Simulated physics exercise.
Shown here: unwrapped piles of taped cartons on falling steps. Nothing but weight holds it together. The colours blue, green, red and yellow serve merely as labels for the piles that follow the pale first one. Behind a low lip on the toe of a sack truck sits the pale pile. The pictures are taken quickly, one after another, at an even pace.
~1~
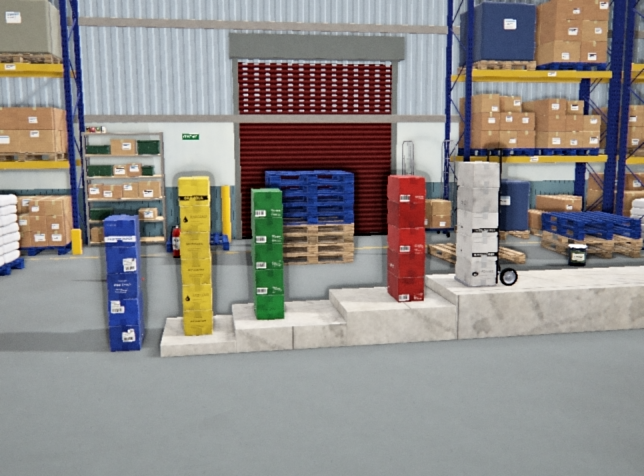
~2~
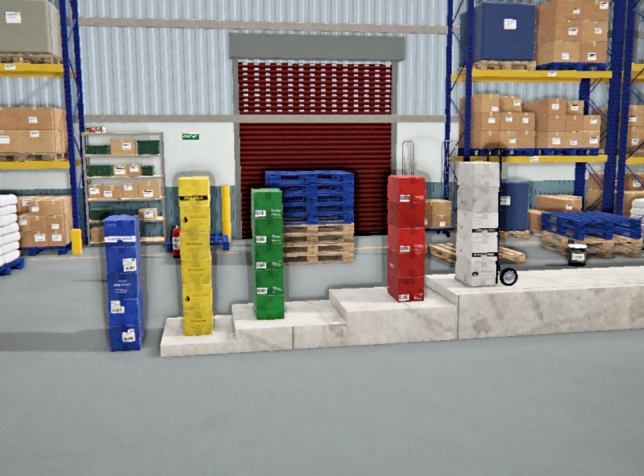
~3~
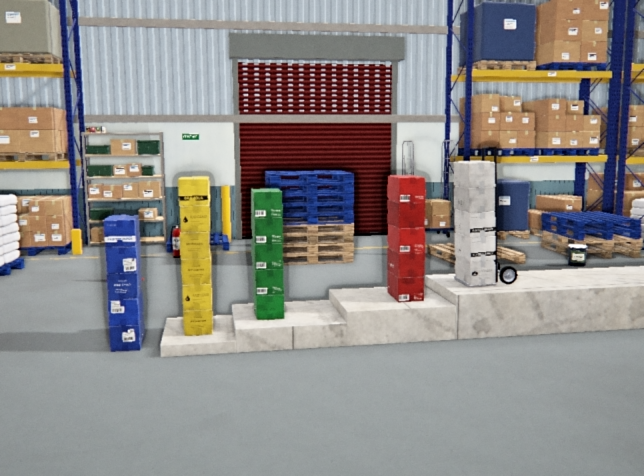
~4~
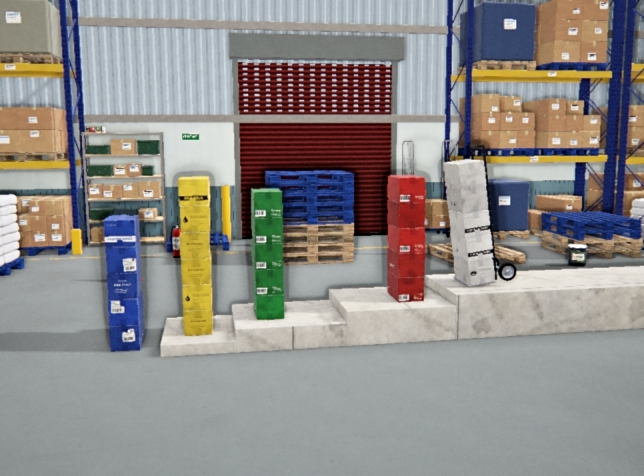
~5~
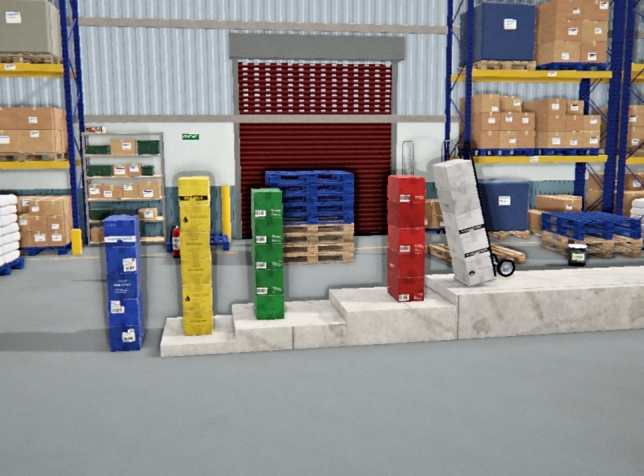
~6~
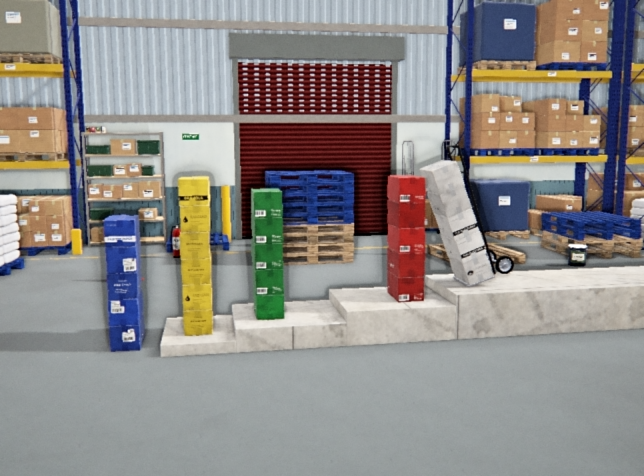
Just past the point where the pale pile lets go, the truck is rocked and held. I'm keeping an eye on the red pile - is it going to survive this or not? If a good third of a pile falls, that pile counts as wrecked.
I'd say it won't make it.
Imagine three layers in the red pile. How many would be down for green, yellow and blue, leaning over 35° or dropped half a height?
Final down tally: Green = 0; yellow = 0; blue = 0.
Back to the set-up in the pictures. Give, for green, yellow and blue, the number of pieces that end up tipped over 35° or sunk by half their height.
Green 0, yellow 0, blue 0.
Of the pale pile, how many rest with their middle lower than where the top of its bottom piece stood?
4.
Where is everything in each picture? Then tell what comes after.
In the first frame (we follow the side turned to the camera), truck frame (500, 177) level; top red carton (412, 190); top blue carton (120, 233); no other piece has moved.
Truck frame (500, 177) level; top red carton (412, 190), in the second frame.
Truck frame (496, 175) rocked barely; top red carton (412, 190), in the third frame.
Truck frame (486, 174) rocked a little, top of the pale pile leaning a little; top red carton (412, 190); no other piece has moved, in the fourth frame.
Truck frame (475, 173) rocked a little, top of the pale pile leaning a little; top red carton (412, 190); no other piece has moved, in the fifth frame.
Truck frame (466, 173) rocked clearly, top of the pale pile leaning clearly; top red carton (412, 190); top blue carton (120, 233); no other piece has moved, in the sixth frame.
Soon, 0 of the pale pile down; none of the 5 red cartons down (0 of 21 in all colours); top red carton tipped a little.
A while on, 5 of the pale pile down; 1 of the 5 red cartons down (1 of 21 in all colours); top red carton tipped well over, half its height lower.
Towards the end, 5 of the pale pile down; 4 of the 5 red cartons down (4 of 21 in all colours); top red carton on its side.
Finally, 5 of the pale pile down; 4 of the 5 red cartons down (4 of 21 in all colours); top red carton on its side; top green carton unmoved. Seen by the last camera, middles, top red carton near (293, 300), top green carton near (266, 203).
